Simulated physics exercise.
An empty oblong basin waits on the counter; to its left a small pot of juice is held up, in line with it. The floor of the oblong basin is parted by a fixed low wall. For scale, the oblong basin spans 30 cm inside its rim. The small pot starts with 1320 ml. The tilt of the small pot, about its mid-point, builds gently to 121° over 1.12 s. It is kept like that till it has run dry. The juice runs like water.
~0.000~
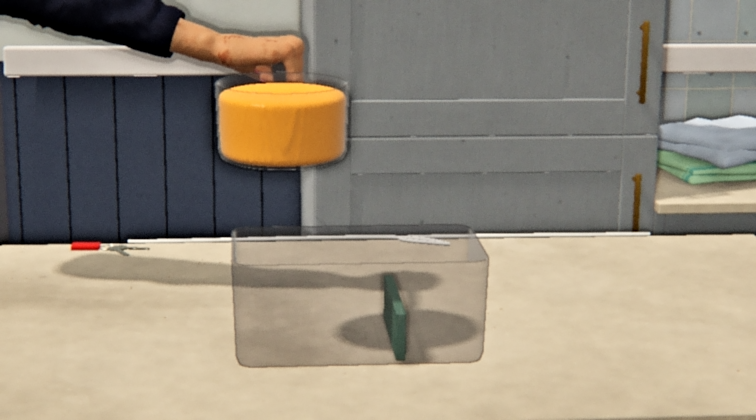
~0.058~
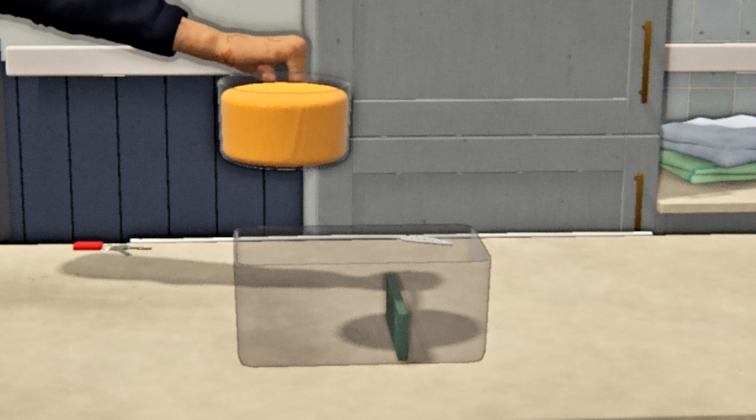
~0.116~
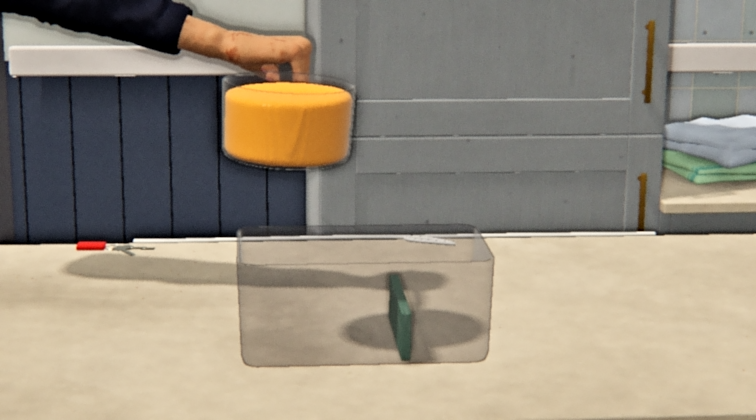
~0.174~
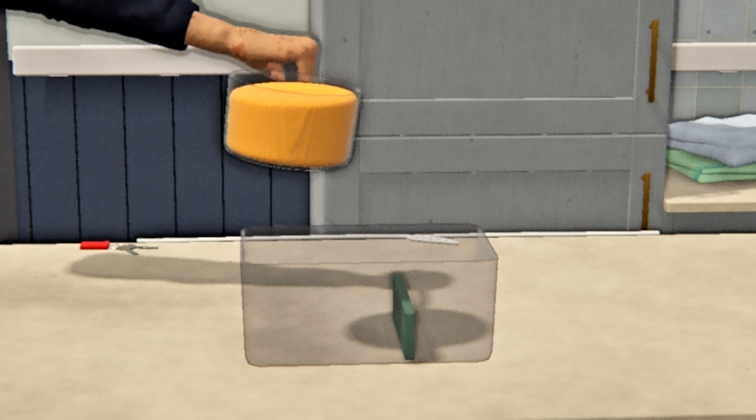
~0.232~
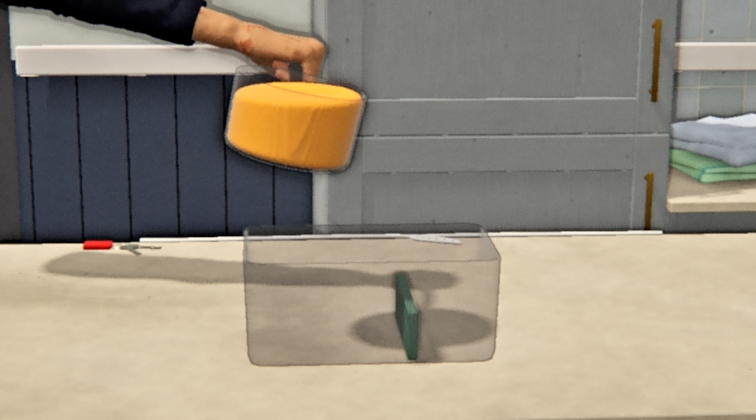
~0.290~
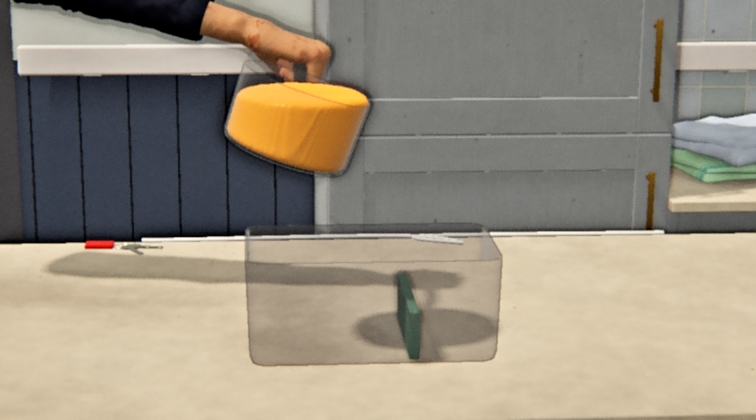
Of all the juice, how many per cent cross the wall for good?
Roughly 52 per cent is past the wall.
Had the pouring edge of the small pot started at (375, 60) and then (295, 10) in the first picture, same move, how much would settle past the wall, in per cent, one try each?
In turn about 65 and 25 per cent.
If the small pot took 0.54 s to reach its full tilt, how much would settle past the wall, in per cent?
In that case some 30 per cent.
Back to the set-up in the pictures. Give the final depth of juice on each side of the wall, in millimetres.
Some 20 mm on the left and 46 mm on the right.
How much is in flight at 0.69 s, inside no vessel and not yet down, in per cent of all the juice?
Some 36 per cent.
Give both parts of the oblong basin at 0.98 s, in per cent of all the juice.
Some 28 per cent left and 56 right.
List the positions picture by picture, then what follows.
The first picture shows tilt 0°; pouring edge (347, 84); surface from (218, 94) to (345, 94); the oblong basin's rim runs from (233, 247) to (479, 244); the wall's top is at (395, 295).
The second picture shows tilt 1°; pouring edge (350, 85); surface from (221, 94) to (348, 94).
The third picture shows tilt 3°; pouring edge (354, 87); surface from (225, 93) to (352, 94).
The fourth picture shows tilt 7°; pouring edge (360, 91); surface from (230, 92) to (357, 95).
The fifth picture shows tilt 12°; pouring edge (365, 97); surface from (234, 93) to (362, 95).
The sixth picture shows tilt 19°; pouring edge (368, 105); surface from (236, 96) to (369, 99); 1 per cent is over the edge.
Then, 0.69 s in, the tilt is 82° and 42 per cent is still to pour, 2 is left of the wall and 21 right of it.
Then, 0.98 s in, the tilt is 117° and 4 per cent is still to pour, 29 is left of the wall and 55 right of it.
Then, 1.29 s in, the tilt is 121° and 0 per cent is still to pour, 45 is left of the wall and 53 right of it.
Then, 1.62 s in, the tilt is 121° and 0 per cent is still to pour, 45 is left of the wall and 53 right of it.
Finally, 45 per cent lies left of the wall, 52 right of it and 2 outside.
